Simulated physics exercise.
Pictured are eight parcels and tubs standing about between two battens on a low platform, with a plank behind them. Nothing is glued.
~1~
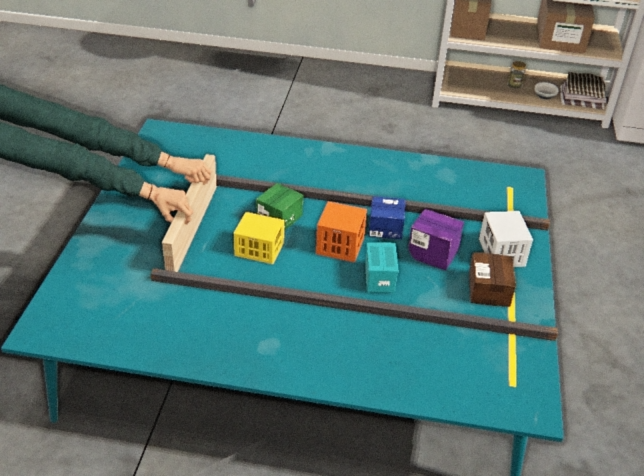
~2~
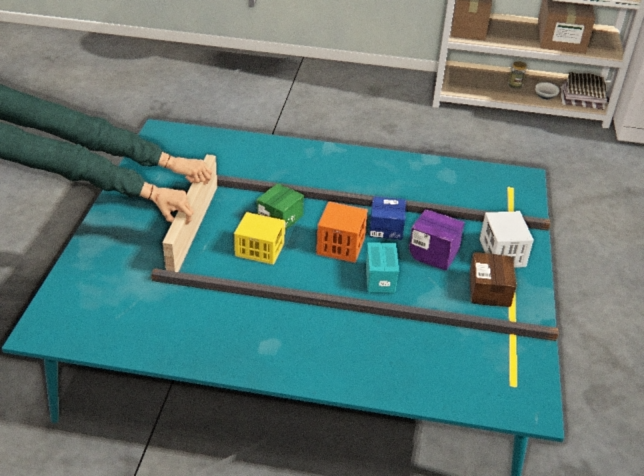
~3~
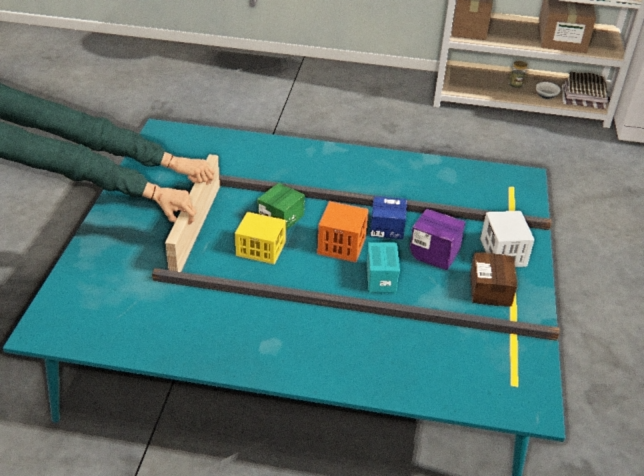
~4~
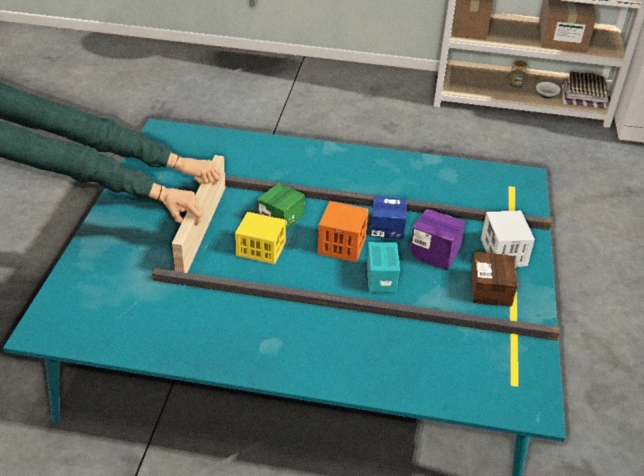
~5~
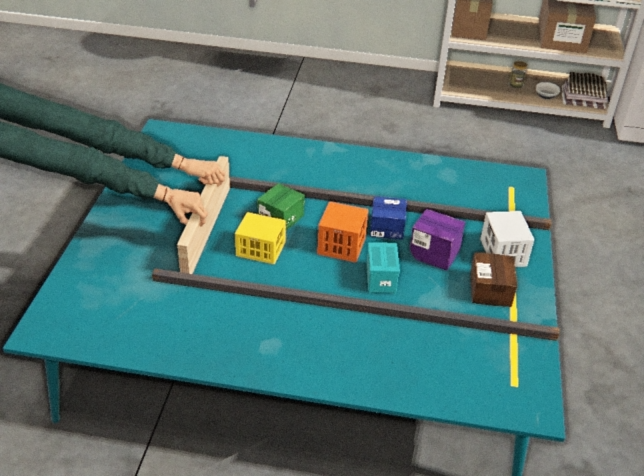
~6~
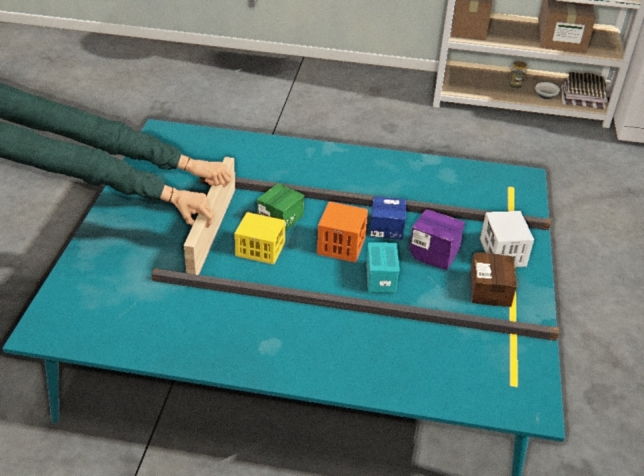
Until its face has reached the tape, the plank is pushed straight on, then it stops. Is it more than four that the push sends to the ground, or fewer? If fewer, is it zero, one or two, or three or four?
More than four.
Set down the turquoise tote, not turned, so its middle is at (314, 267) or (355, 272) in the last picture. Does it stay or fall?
In that order: Keeps its place, then keeps its place.
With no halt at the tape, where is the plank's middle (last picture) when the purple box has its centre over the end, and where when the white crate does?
Purple box: (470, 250); white crate: (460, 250).
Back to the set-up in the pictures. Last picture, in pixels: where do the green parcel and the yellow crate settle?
Middles: Around (531, 235) and around (536, 283).
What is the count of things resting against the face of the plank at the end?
Counting them up gives 2.
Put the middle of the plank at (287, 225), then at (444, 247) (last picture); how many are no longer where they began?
Tally: First 3; then 8.
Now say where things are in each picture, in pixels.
The first picture shows white crate (505, 239); brown parcel (492, 279); purple box (435, 240); plank (192, 212); tape (511, 273).
The second picture shows brown parcel (492, 279); orange crate (342, 232).
The third picture shows purple box (437, 239); green parcel (281, 207).
The fourth picture shows white crate (507, 239); turquoise tote (383, 268).
The fifth picture shows brown parcel (493, 279); plank (205, 214).
The sixth picture shows white crate (506, 239); brown parcel (493, 279); purple box (436, 239); plank (212, 215); tape (513, 273).
A little later, none off yet; white crate at rest near (506, 239); brown parcel at rest near (493, 279); purple box at rest near (436, 239).
Next, none off yet; white crate shifted a little near (531, 241); brown parcel shifted about its own width near (521, 295); purple box shifted well along near (506, 255).
When it is over, the number that fall off is five or more; down, orange crate, blue parcel, turquoise tote, purple box, brown parcel and white crate.
